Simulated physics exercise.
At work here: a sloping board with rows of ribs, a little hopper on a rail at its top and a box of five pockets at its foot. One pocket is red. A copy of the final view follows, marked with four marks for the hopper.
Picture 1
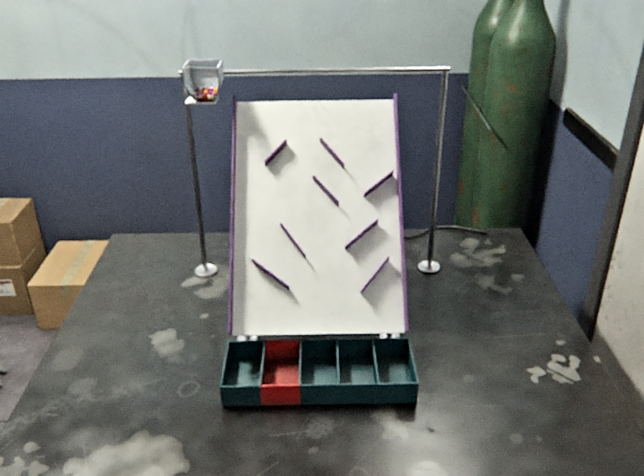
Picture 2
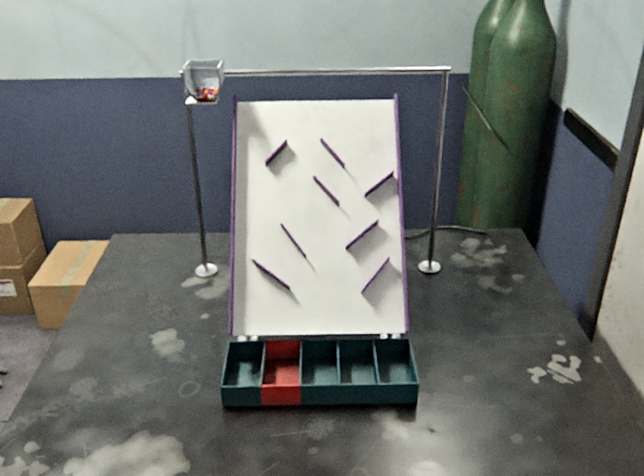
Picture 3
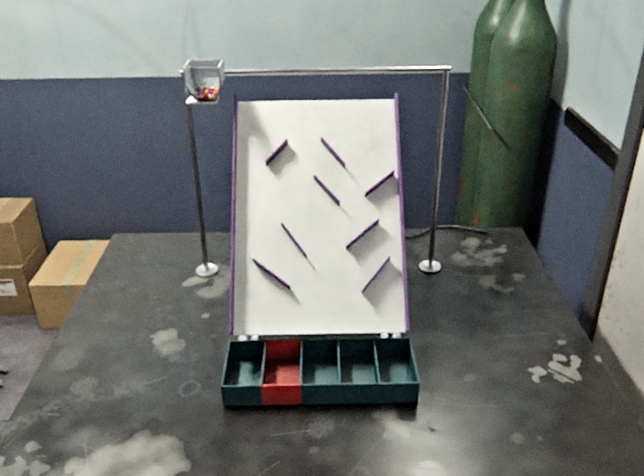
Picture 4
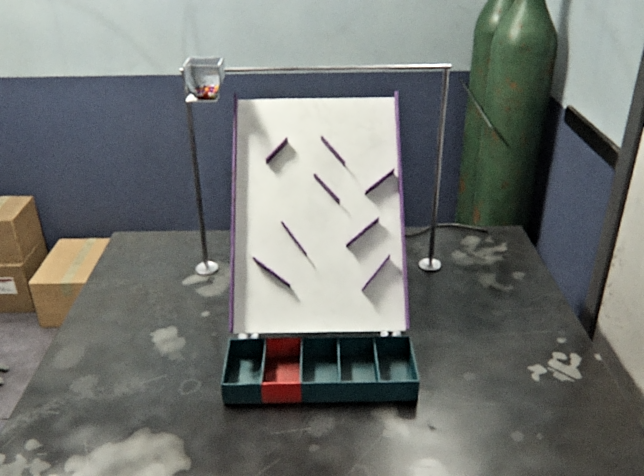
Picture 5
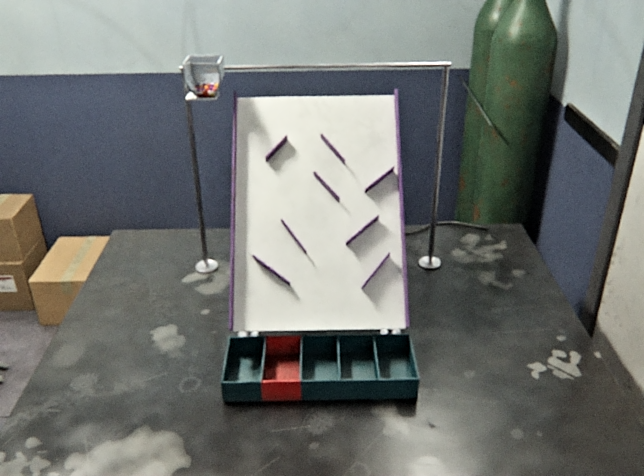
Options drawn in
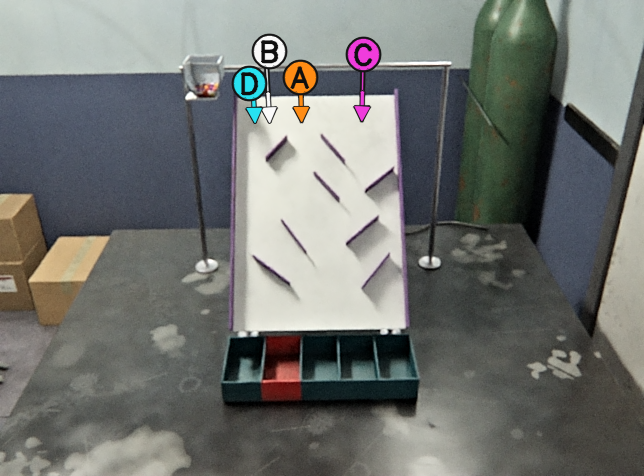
The clip opens on a sloping white board with purple ribs, a small clear hopper holding red pieces at its upper left, and a box of five pockets at its foot, the second from left red. Through to the close, the hopper, its contents and the board show no clear movement.
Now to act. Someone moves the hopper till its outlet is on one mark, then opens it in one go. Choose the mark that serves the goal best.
Go for C.
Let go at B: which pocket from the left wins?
It is the first one.
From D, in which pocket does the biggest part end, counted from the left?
The first.
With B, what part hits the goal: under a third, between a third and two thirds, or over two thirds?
Mark B gives under a third.
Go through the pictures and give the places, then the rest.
In the first picture, hopper at (205, 93), round plastic beads, door shut.
In the second picture, ribs (265, 162) to (287, 140), (321, 138) to (345, 165), (314, 176) to (339, 203).
In the third picture, ribs (366, 193) to (394, 171), (282, 223) to (306, 255), (347, 246) to (379, 219).
In the fourth picture, ribs (253, 257) to (290, 285), (363, 289) to (390, 255).
In the fifth picture, red pocket at (281, 389), number 2 of 5 from the left.
On the marked copy, mark A meets the board at (301, 116); mark B meets the board at (269, 117); mark C meets the board at (361, 115); mark D meets the board at (254, 117).
Choosing A, a small part in the red pocket, most in other pockets, a small part outside the box.
Choosing B, a small part in the red pocket, about two thirds in other pockets, about a quarter outside the box.
Choosing C, about a third in the red pocket, about half in other pockets, about a quarter outside the box.
Choosing D, a small part in the red pocket, most in other pockets, a small part outside the box.
